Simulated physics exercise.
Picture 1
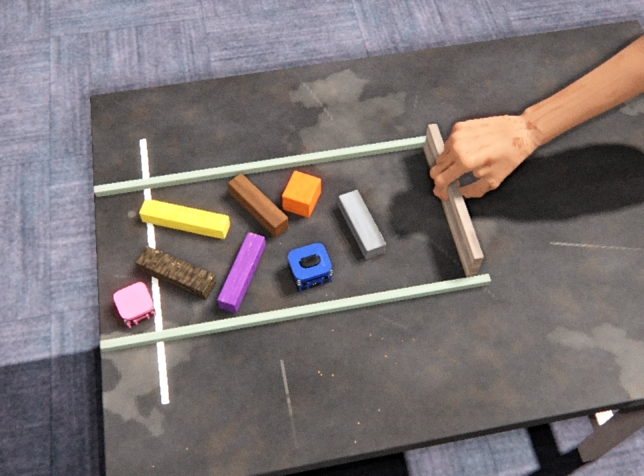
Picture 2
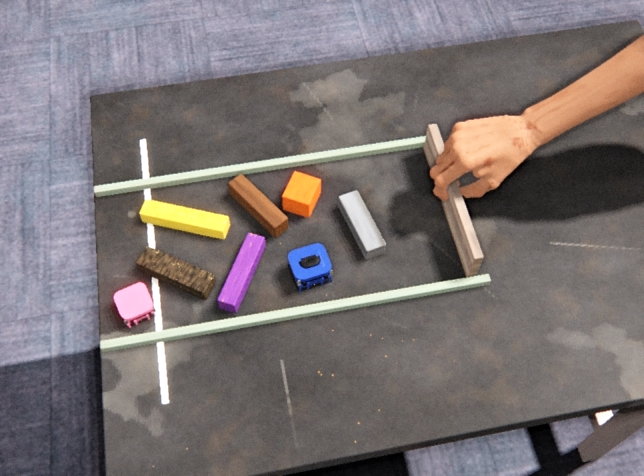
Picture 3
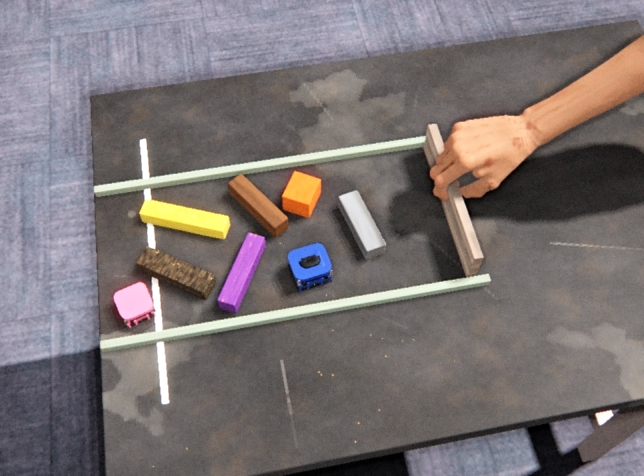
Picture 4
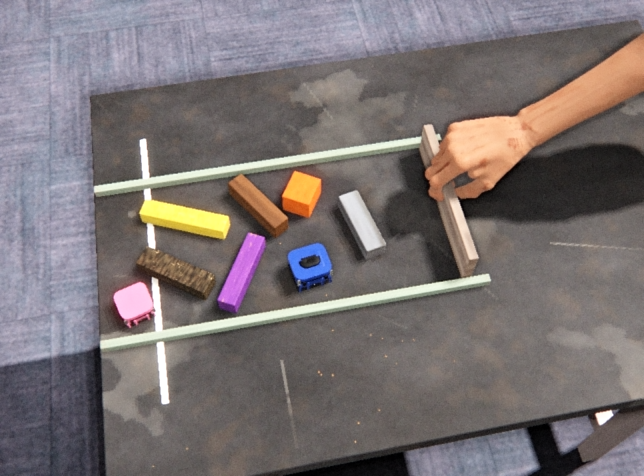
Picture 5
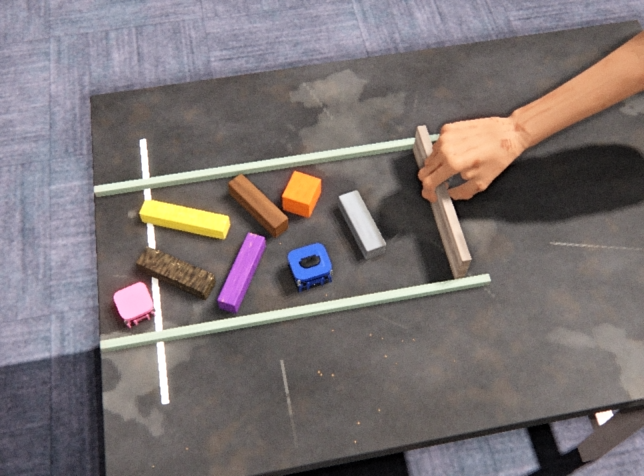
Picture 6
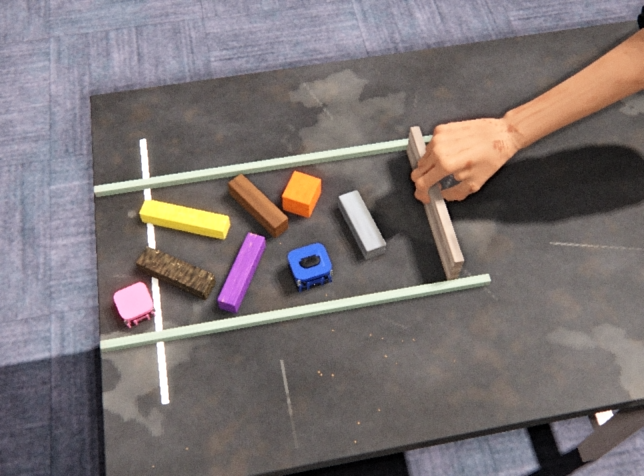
A hand grips a wooden board at the right end of two pale green rails on a dark table, holding it nearly still at first. The board then slides slightly left between the rails, while the colourful bars and small blocks ahead of it stay where they are, untouched.
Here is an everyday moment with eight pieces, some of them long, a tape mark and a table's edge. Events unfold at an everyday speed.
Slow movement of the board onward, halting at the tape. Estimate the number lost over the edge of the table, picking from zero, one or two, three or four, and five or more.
Lost over the edge: Three or four.
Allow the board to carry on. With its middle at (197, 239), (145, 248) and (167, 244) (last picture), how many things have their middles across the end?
Counts by place: 0 / 3 / 2.
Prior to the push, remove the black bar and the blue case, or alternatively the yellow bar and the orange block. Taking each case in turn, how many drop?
Result: 1 in the first case, with 2 in the second.
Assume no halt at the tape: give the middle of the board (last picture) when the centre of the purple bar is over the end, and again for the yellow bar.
(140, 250) and (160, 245), more or less.
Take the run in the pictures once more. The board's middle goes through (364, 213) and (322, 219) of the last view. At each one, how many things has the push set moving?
First position 1; second position 3.
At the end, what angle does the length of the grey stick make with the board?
The angle comes out near 0 degrees.
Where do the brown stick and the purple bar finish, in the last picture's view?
About (105, 229), and the other about (109, 299).
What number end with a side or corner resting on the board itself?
The number is 3.
Early on, none off yet; pink case at rest near (136, 305); black bar at rest near (176, 273); yellow bar at rest near (185, 219).
Finally, the number that fall off is three or four; lost, yellow bar, black bar and pink case.
